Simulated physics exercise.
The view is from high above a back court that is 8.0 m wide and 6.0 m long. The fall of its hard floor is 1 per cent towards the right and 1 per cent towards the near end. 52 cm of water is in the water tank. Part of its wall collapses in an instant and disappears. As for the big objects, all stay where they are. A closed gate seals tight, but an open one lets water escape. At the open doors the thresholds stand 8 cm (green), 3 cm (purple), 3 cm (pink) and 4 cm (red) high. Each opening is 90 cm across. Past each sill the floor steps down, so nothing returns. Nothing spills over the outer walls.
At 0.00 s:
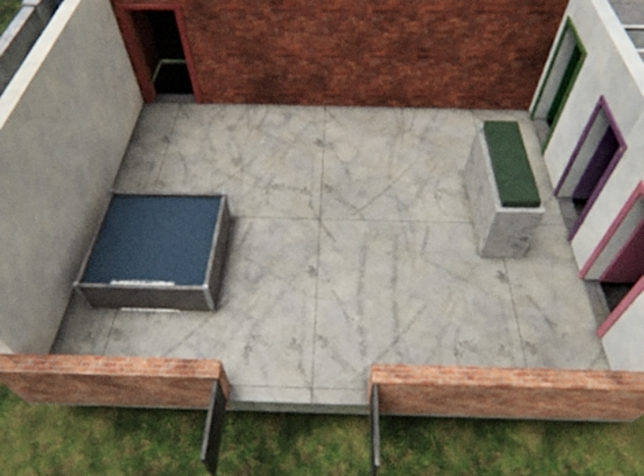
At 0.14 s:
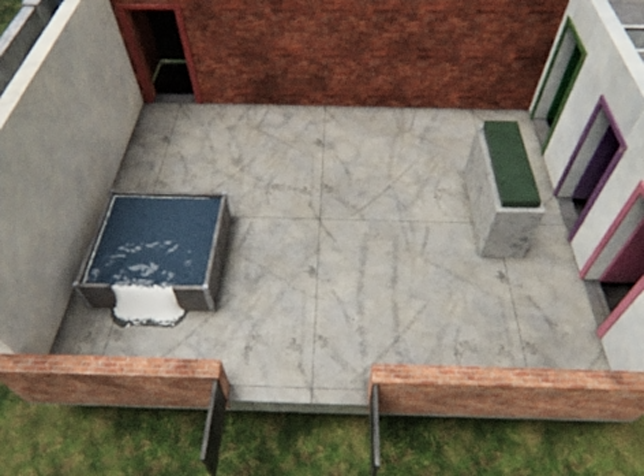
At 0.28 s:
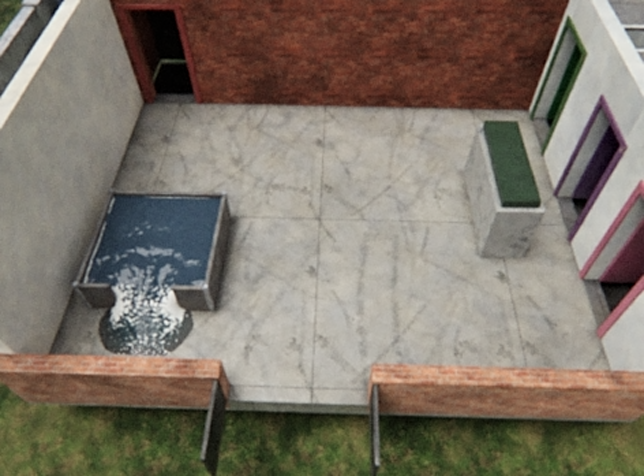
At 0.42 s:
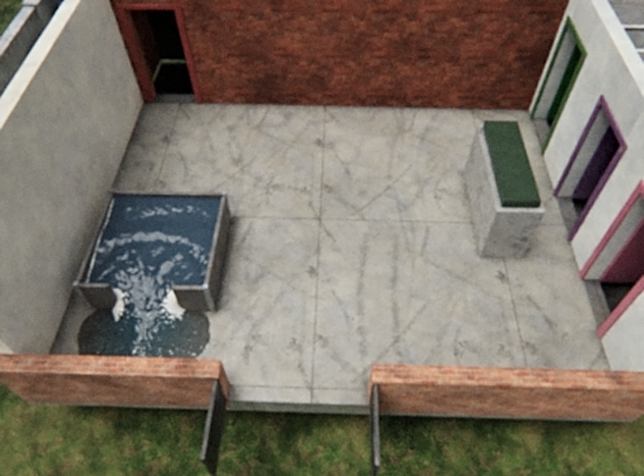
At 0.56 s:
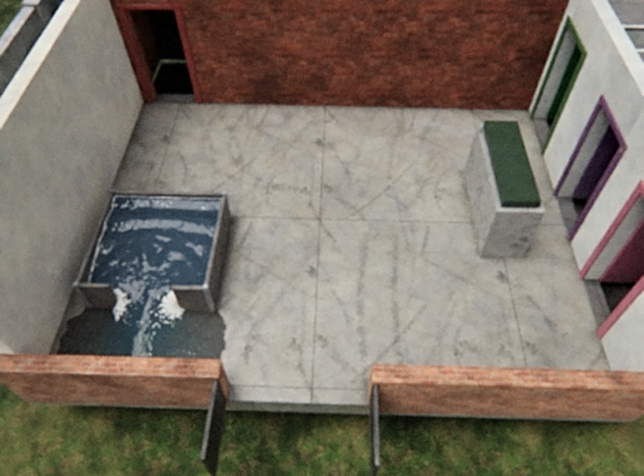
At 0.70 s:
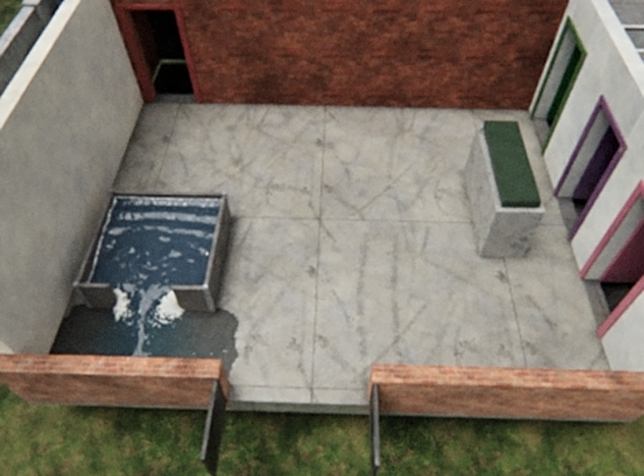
Water bursts from the near side of a dark-walled tank at the left of a pale concrete court, seen from high above by a still camera. A red brick wall and red-framed doorway stand at the back, with a green-topped block and green, purple and pink doorways at right. White water pours through the gap, ripples cross the blue surface, and a dark pool spreads to the low brick wall, then rightward.
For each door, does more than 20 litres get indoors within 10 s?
Door by door: Green door - no; purple door - no; pink door - yes; red door - yes.
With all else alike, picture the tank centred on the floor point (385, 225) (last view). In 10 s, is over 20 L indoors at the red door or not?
So the red door keeps within it.
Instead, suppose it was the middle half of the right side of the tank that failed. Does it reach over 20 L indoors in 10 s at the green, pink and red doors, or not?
The green door comes out less than that, the pink door more than that and the red door less than that.
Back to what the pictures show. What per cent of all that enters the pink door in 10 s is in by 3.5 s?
I'd say close to 0 percent.
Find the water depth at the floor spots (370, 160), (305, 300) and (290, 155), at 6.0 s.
Close to 0, 2 and 0 centimetres.
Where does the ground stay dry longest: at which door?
The green door.
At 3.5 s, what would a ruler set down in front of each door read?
Depths in cm: Green 0, purple 0, pink 0, red 1.
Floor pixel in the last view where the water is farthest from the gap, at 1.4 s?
Around pixel (313, 385).
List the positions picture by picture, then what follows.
The first picture shows still water, 52 cm deep, in the water tank at (156, 239).
In the second picture, the front is at (117, 313), 0.5 m from the gap at (149, 301); 0.2 m2 of floor is under water; 52 cm left at the back of the water tank.
In the third picture, water pours out at (150, 301) and has run 0.8 m, to (115, 347); typically 8 cm deep outside, 52 cm at the water tank's back.
In the fourth picture, the front is at a hidden place, 1.2 m from the gap at (149, 301); 1.5 m2 of floor is under water; 52 cm left at the back of the water tank.
In the fifth picture, water pours out at (149, 300) and has run 1.5 m, to a hidden place; typically 6 cm deep outside, 47 cm at the water tank's back.
In the sixth picture, the front is at a hidden place, 1.7 m from the gap at (149, 300); 2.1 m2 of floor is under water; 43 cm left at the back of the water tank.
After 1.4 s water covers 10 % of the floor and is deepest (44 cm) near (41, 376); green door not reached, purple door not reached, pink door not reached, red door not reached.
After 2.2 s water covers 20 % of the floor and is deepest (34 cm) near (54, 377); green door not reached, purple door not reached, pink door not reached, red door not reached.
After 3.5 s water covers 40 % of the floor and is deepest (24 cm) near (131, 379); green door not reached, purple door not reached, pink door not reached, red door not reached.
After 6.0 s water covers 55 % of the floor and is deepest (16 cm) near (144, 380); green door not reached, purple door 1 cm at the sill, 0 L in, pink door 8 cm at the sill, 18 L in, red door 6 cm at the sill, 37 L in.
After 10.0 s water covers 75 % of the floor and is deepest (10 cm) near (131, 379); green door 2 cm at the sill, 0 L in, purple door 4 cm at the sill, 0 L in, pink door 7 cm at the sill, 63 L in, red door 3 cm at the sill, 43 L in.
